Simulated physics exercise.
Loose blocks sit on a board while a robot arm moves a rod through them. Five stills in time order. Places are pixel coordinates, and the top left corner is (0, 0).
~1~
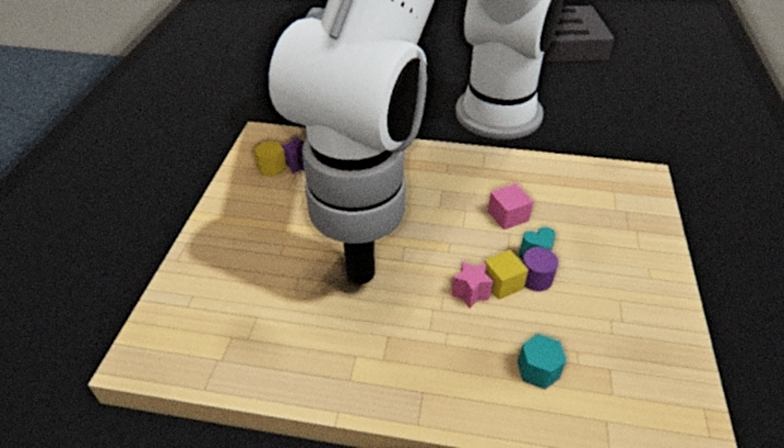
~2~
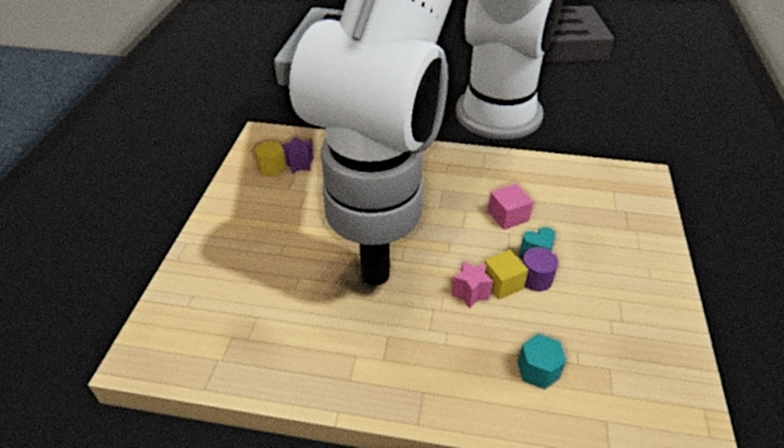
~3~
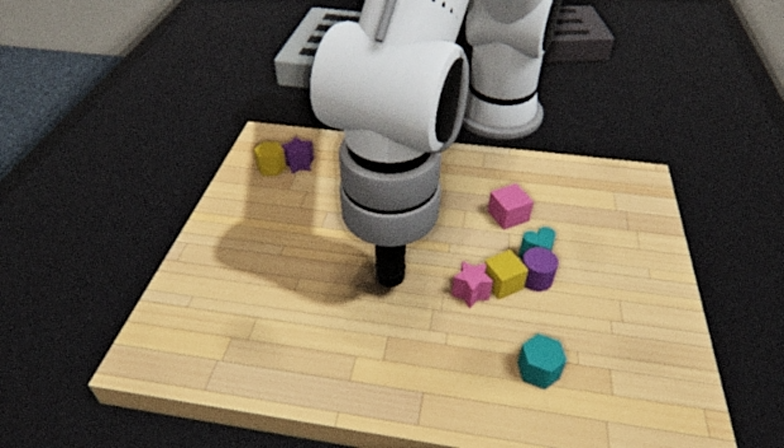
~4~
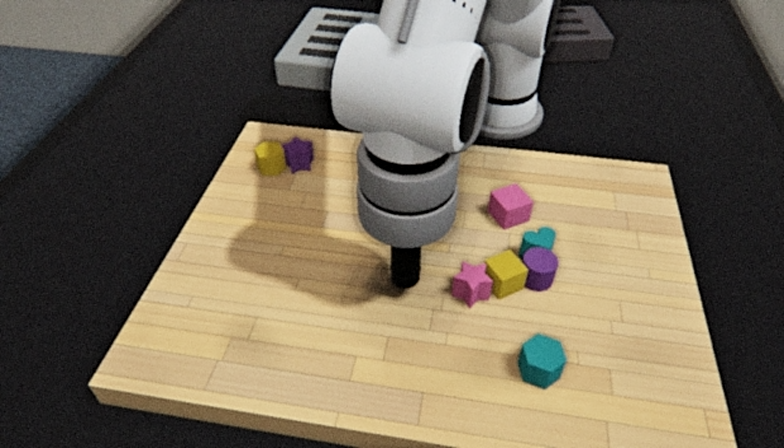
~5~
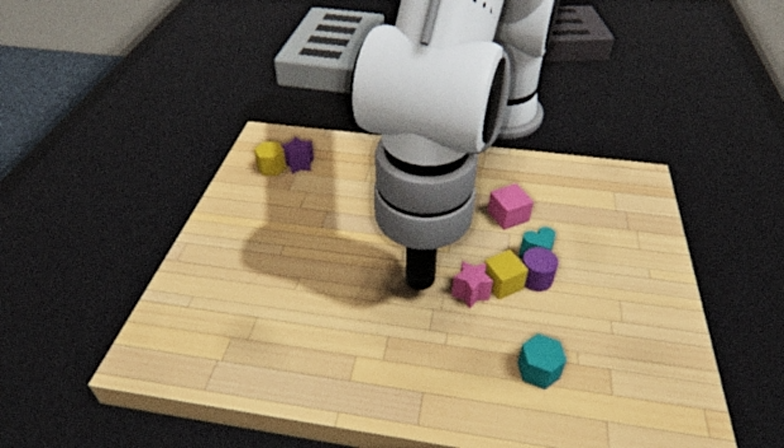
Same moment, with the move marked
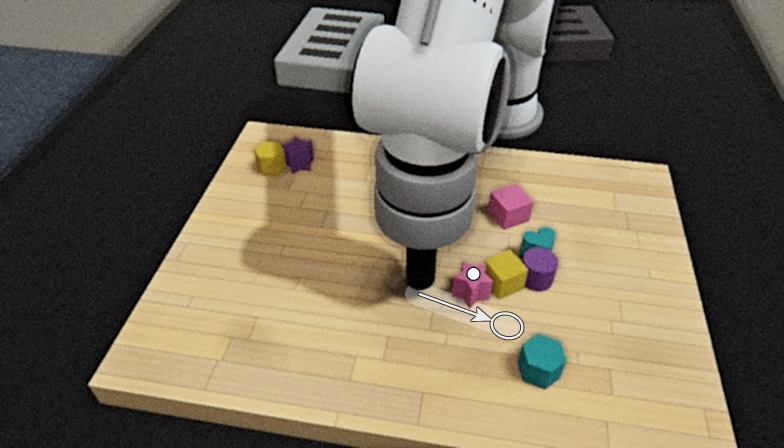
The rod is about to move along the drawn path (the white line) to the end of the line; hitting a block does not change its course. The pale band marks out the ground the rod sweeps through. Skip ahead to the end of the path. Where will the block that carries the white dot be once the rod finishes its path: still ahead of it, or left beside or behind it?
It escapes to one side.
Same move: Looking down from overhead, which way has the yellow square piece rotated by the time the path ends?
Counterclockwise rotation.
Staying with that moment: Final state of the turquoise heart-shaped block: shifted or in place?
Its place changes.
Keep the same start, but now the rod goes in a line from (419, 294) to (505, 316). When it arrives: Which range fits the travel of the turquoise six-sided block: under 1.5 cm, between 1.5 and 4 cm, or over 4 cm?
Covers under 1.5 cm.
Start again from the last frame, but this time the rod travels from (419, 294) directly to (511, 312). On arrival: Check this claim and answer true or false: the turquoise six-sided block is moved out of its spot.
That statement is not accurate.
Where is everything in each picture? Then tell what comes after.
Rod tip (361, 274); block tops, pink star block (473, 274); yellow square piece (506, 264); purple cylinder (541, 259); turquoise heart-shaped block (541, 236), in the first picture.
Rod (376, 276); blocks unchanged, in the second picture.
Rod (390, 277); blocks unchanged, in the third picture.
Rod (405, 278); blocks unchanged, in the fourth picture.
Rod (420, 280); pink star block (473, 274); yellow square piece (506, 264); purple cylinder (541, 259); turquoise heart-shaped block (541, 236), in the fifth picture.
Path on the board, from (419, 294) to (507, 326); the dot is on the pink star block.
On the path given first. One third of the way, rod (450, 290); pink star block (481, 273), turned 15° anticlockwise; yellow square piece (508, 263).
Two thirds of the way, rod (479, 301); pink star block (506, 279), turned 35° anticlockwise; yellow square piece (525, 262), turned 15° anticlockwise; purple cylinder (558, 253); turquoise heart-shaped block (545, 232), turned 35° anticlockwise.
At the end, rod (510, 311); pink star block (526, 285), turned 65° anticlockwise; yellow square piece (532, 260), turned 40° anticlockwise; purple cylinder (565, 249); turquoise heart-shaped block (545, 230), turned 45° anticlockwise.
